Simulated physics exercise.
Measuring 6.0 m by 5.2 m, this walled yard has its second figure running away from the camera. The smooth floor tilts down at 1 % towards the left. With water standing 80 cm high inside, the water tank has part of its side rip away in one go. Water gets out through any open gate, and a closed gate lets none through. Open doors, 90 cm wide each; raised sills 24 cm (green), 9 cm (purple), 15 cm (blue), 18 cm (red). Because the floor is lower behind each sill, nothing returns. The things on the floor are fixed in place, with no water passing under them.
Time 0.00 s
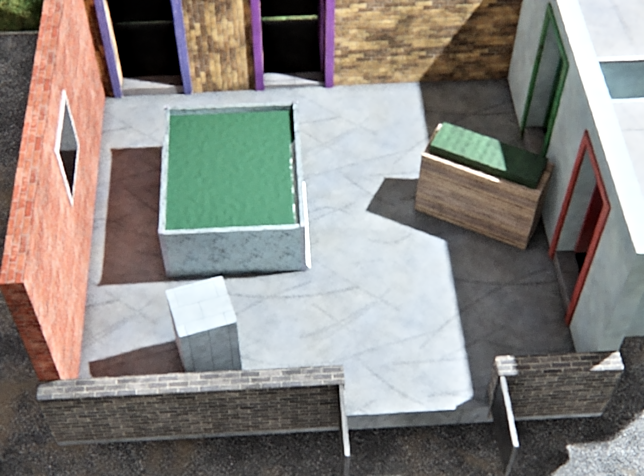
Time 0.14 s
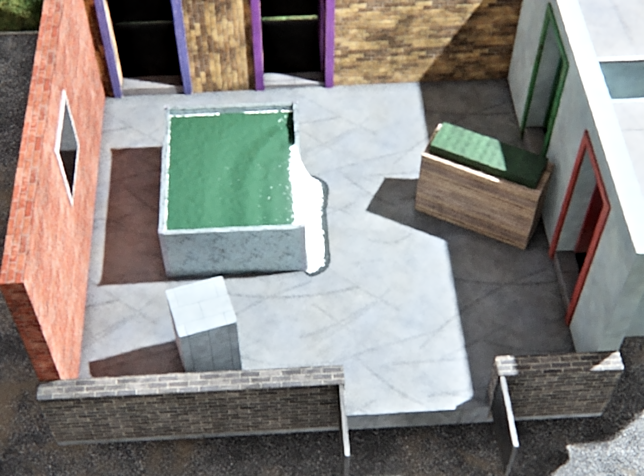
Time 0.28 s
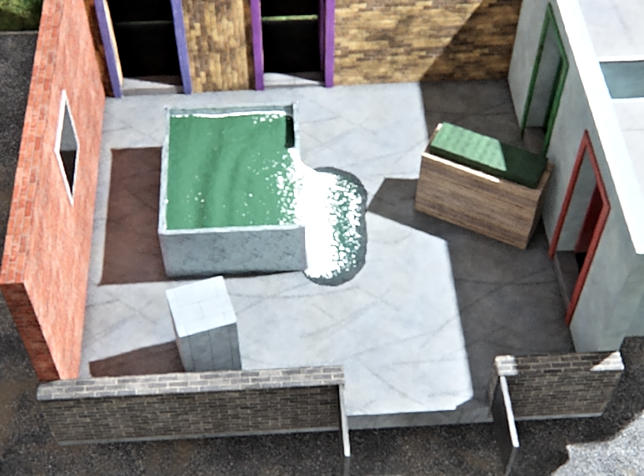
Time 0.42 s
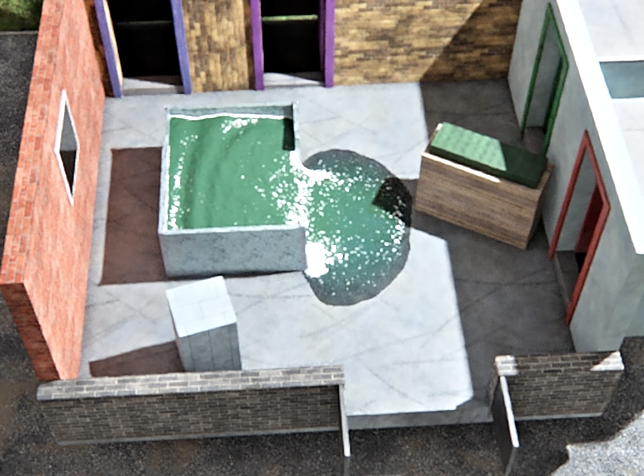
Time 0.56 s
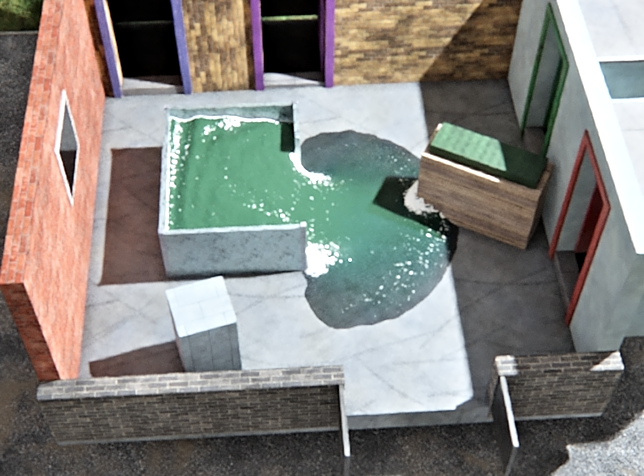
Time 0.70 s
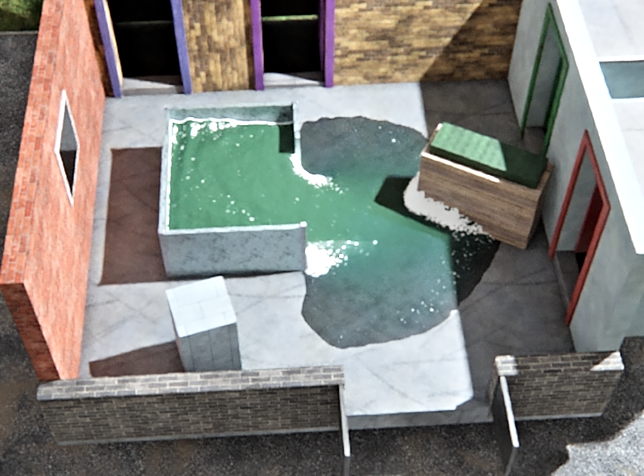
The clip shows a walled yard where a grey tank of green water opens on its right side, and the water pours out, spreading across the pale paving and around the near end of a wooden crate.
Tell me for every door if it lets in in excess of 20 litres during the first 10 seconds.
Outcome: At the green door the amount will stay short of the limit. At the purple door the amount will stay short of the limit. At the blue door the amount will stay short of the limit. At the red door the amount will climb above the limit.
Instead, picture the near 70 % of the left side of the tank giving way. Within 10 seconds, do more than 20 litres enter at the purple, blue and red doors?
Then purple does not exceed it, blue exceeds it, red does not exceed it.
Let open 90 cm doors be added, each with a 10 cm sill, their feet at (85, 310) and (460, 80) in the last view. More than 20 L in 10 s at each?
Taking them in order, the first gets too little and the second enough.
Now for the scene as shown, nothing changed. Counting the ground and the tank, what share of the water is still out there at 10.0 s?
Close to 72 in a hundred remains.
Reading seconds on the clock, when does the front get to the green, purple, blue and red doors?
Green: 1.1 s; purple: 1.4 s; blue: 4.5 s; red: 1.0 s.
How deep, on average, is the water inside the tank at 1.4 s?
Mean depth: About 43 cm.
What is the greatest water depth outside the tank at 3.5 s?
I'd put it at close to 28 cm.
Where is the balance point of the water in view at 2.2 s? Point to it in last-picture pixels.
The water is centred near (356, 227).
After 1.4 s water covers 45 % of the floor and is deepest (40 cm) near (418, 202); green door 4 cm at the sill, 0 L in, purple door 1 cm at the sill, 0 L in, blue door not reached, red door 33 cm at the sill, 24 L in.
After 2.2 s water covers 45 % of the floor and is deepest (52 cm) near (569, 383); green door 9 cm at the sill, 0 L in, purple door 1 cm at the sill, 0 L in, blue door not reached, red door 32 cm at the sill, 115 L in.
After 3.5 s water covers 55 % of the floor and is deepest (28 cm) near (569, 383); green door 10 cm at the sill, 0 L in, purple door 4 cm at the sill, 0 L in, blue door not reached, red door 23 cm at the sill, 179 L in.
After 6.0 s water covers 85 % of the floor and is deepest (16 cm) near (92, 411); green door 11 cm at the sill, 0 L in, purple door 5 cm at the sill, 0 L in, blue door 2 cm at the sill, 0 L in, red door 12 cm at the sill, 192 L in.
After 10.0 s water covers 95 % of the floor and is deepest (15 cm) near (92, 240); green door 5 cm at the sill, 0 L in, purple door 9 cm at the sill, 1 L in, blue door 14 cm at the sill, 0 L in, red door 3 cm at the sill, 192 L in.
